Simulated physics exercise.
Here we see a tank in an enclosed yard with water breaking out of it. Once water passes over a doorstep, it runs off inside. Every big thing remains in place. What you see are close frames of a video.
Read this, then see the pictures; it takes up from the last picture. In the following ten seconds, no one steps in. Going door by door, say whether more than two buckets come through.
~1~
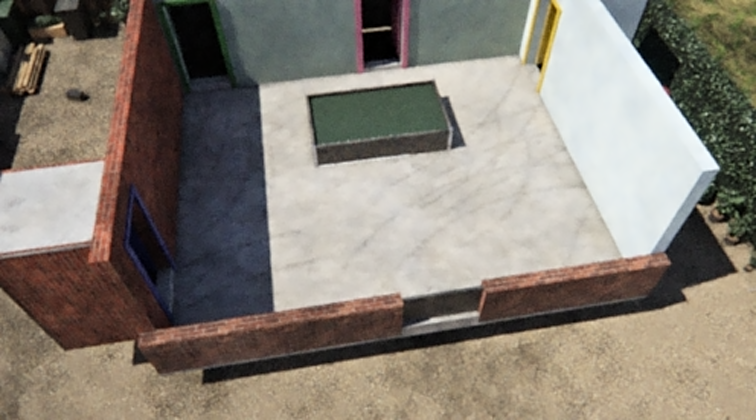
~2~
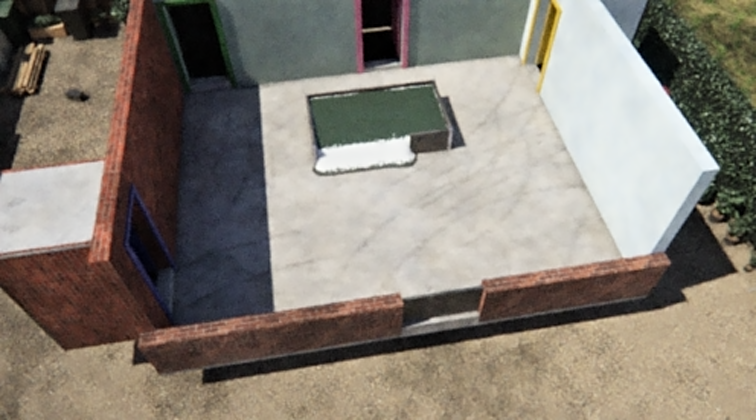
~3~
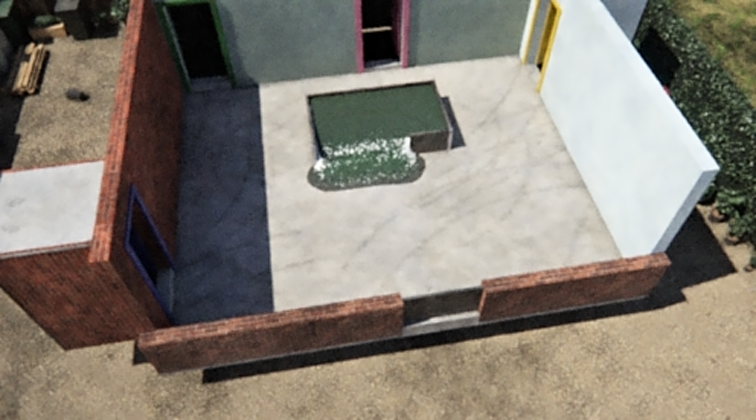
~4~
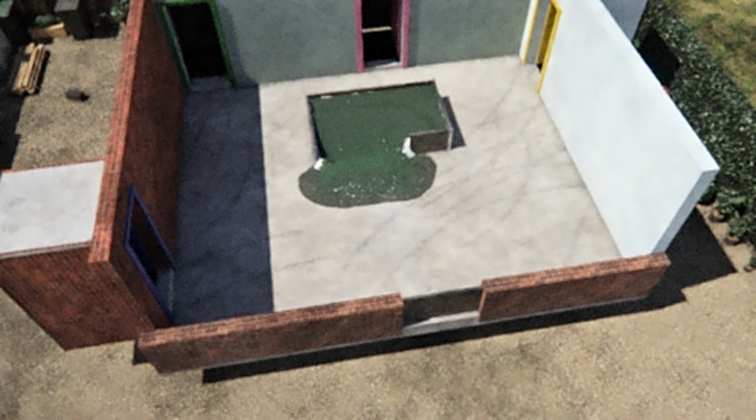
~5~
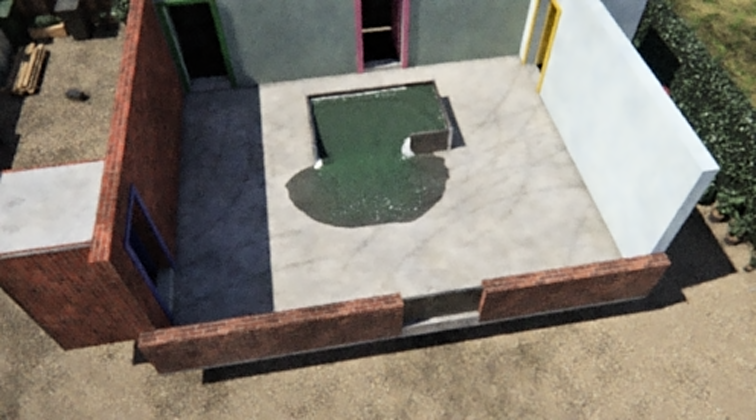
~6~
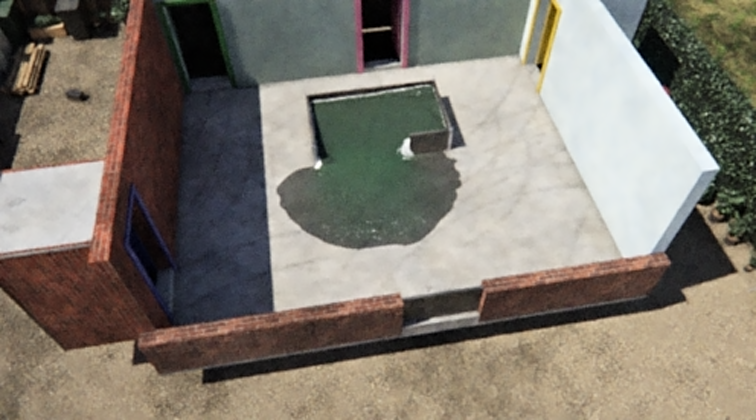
At the end, the pink door is going to stay inside the allowance; the green door is going to stay inside the allowance; the blue door is going to stay inside the allowance; the yellow door is going to stay inside the allowance.
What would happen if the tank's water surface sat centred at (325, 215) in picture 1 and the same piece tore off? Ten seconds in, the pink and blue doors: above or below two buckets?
As I see it, the pink door stays short of it and the blue door gets past it.
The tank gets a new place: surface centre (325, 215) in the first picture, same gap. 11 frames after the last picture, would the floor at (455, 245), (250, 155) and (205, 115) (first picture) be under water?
Points in order: Inundated; not reached; not reached.
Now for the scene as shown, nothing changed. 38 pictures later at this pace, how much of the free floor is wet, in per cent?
By my count, 65 percent.
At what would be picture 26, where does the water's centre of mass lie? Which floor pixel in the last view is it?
Roughly (368, 228).
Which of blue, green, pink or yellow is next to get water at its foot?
The answer here is the blue one.
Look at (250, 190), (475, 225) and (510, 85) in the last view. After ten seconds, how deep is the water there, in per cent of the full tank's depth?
In order: 8, 6, 6 %.
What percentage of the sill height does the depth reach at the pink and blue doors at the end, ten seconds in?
Approx. 20 % then 20 %.
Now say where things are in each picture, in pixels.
Still water in the tank at (377, 115), in the first picture.
The front is at (413, 160), out from the gap at (363, 154), in the second picture.
The front is at (420, 163), out from the gap at (363, 155), in the third picture.
The front is at (426, 183), out from the gap at (363, 155), in the fourth picture.
The front is at (410, 218), out from the gap at (363, 155), in the fifth picture.
The front is at (412, 240), out from the gap at (363, 155), in the sixth picture.
A moment on, water covers 25 % of the floor; the pink door not reached, the green door not reached, the blue door not reached, the yellow door not reached.
Next, water covers 35 % of the floor; the pink door not reached, the green door not reached, the blue door not reached, the yellow door not reached.
Then, water covers 40 % of the floor; the pink door not reached, the green door not reached, the blue door wet at the sill, nothing in, the yellow door not reached.
Later, water covers 65 % of the floor; the pink door not reached, the green door not reached, the blue door under two buckets in, the yellow door not reached.
In the end, water covers 95 % of the floor; the pink door wet at the sill, nothing in, the green door wet at the sill, nothing in, the blue door under two buckets in, the yellow door under two buckets in.
